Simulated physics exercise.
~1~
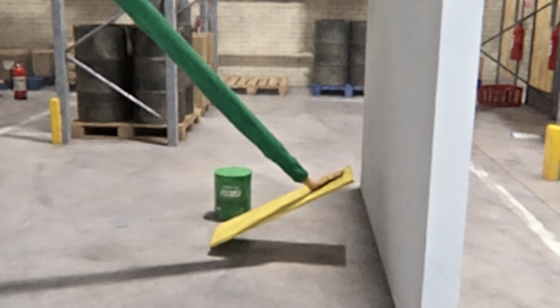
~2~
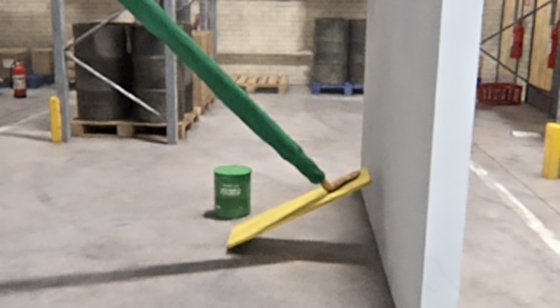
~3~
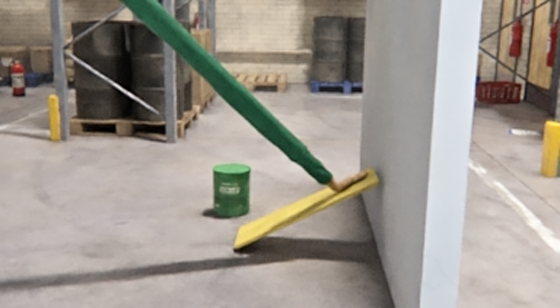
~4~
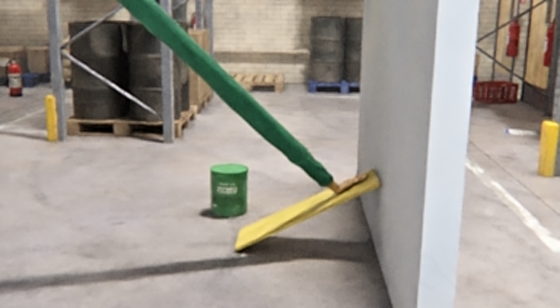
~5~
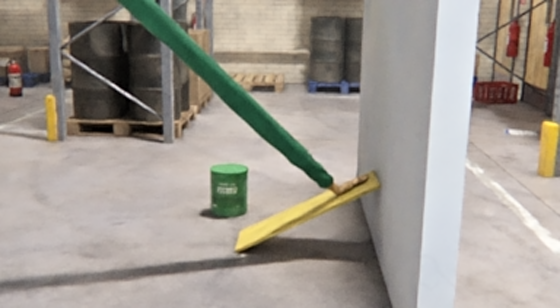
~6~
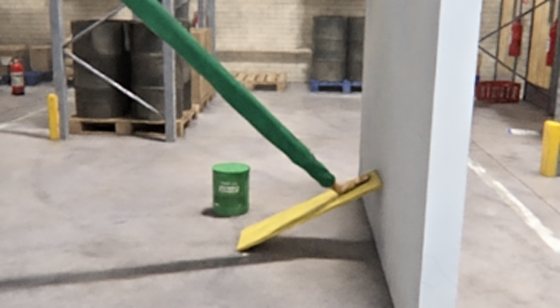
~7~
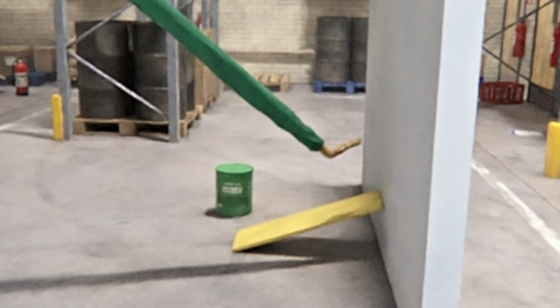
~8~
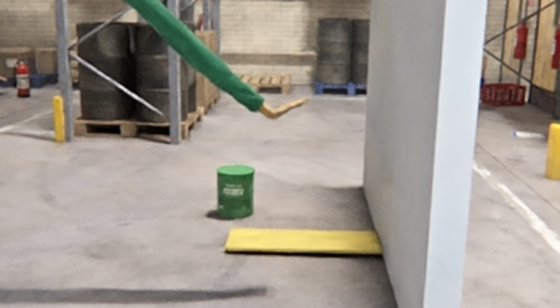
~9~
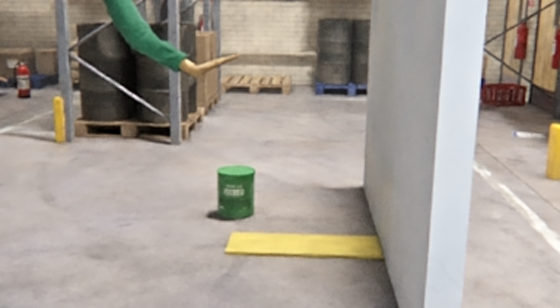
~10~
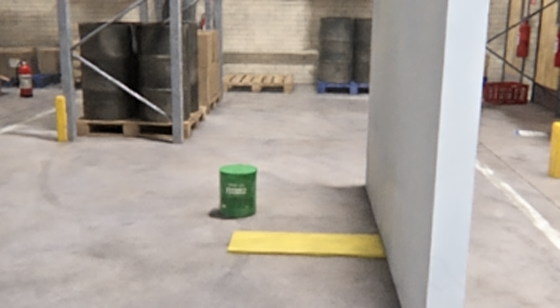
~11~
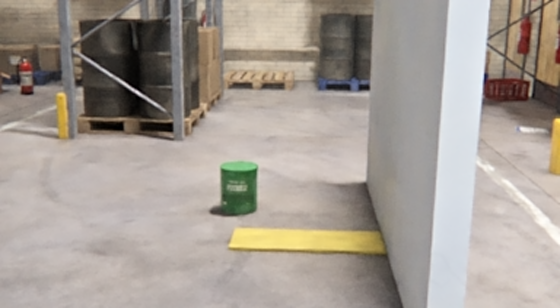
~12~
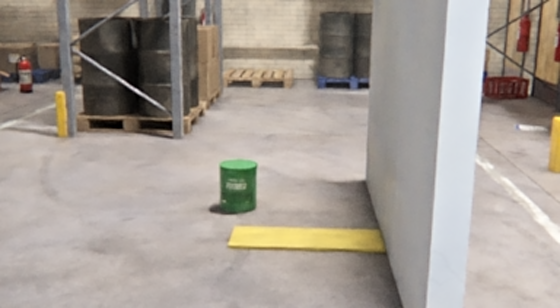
In a warehouse, a green-sleeved arm leaned a yellow board against a pale wall beside a green pail, then let go and drew back out of view. The board slid down until it lay flat on the floor, while the pail stayed put.
